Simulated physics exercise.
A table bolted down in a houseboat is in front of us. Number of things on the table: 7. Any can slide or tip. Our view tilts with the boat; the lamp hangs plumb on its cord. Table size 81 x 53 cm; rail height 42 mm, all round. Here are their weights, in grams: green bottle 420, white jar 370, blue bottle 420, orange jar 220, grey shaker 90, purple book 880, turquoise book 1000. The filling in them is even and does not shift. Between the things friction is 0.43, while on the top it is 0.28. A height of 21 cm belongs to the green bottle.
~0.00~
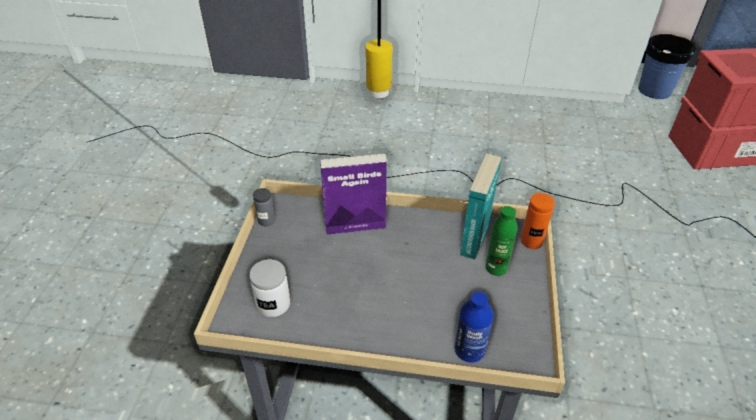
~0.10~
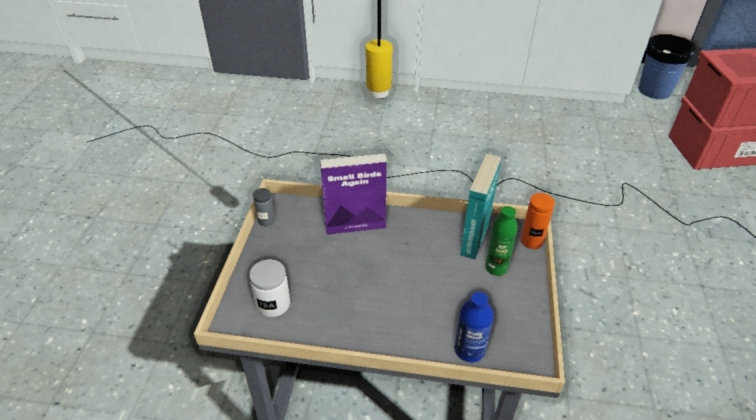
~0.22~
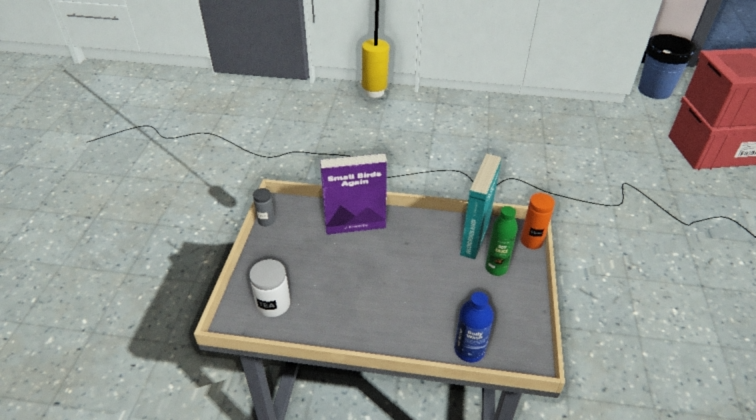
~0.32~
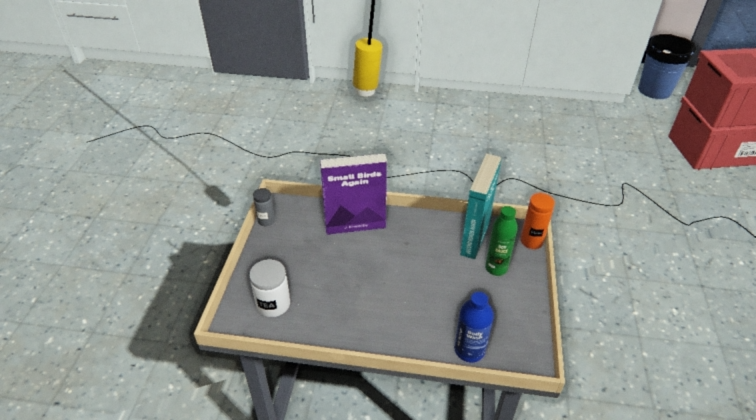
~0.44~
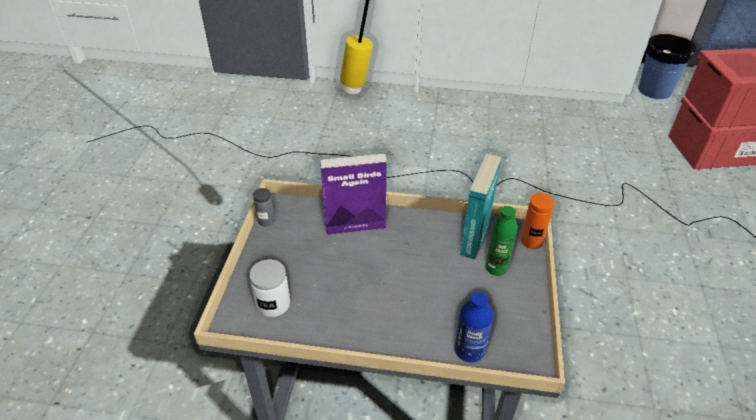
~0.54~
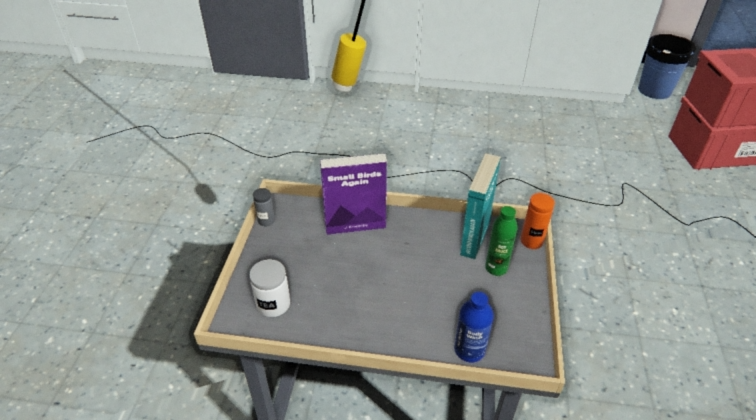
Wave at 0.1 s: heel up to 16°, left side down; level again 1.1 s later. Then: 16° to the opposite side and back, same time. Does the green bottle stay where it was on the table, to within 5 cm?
Within the limit.
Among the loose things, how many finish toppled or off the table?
In all, 2.
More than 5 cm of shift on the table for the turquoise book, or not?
As for the turquoise book, it gets displaced.
By 1.14 s, boat level; turquoise book on its side; purple book rocked 5° off its seat.
By 1.94 s, heel 12°, right side down; purple book now off the table; turquoise book on its side.
When it is over (2.8 s), off the table, purple book; lying over on the table, turquoise book; the other 5 within 5 cm of the start. In the last view, green bottle near (502, 241).
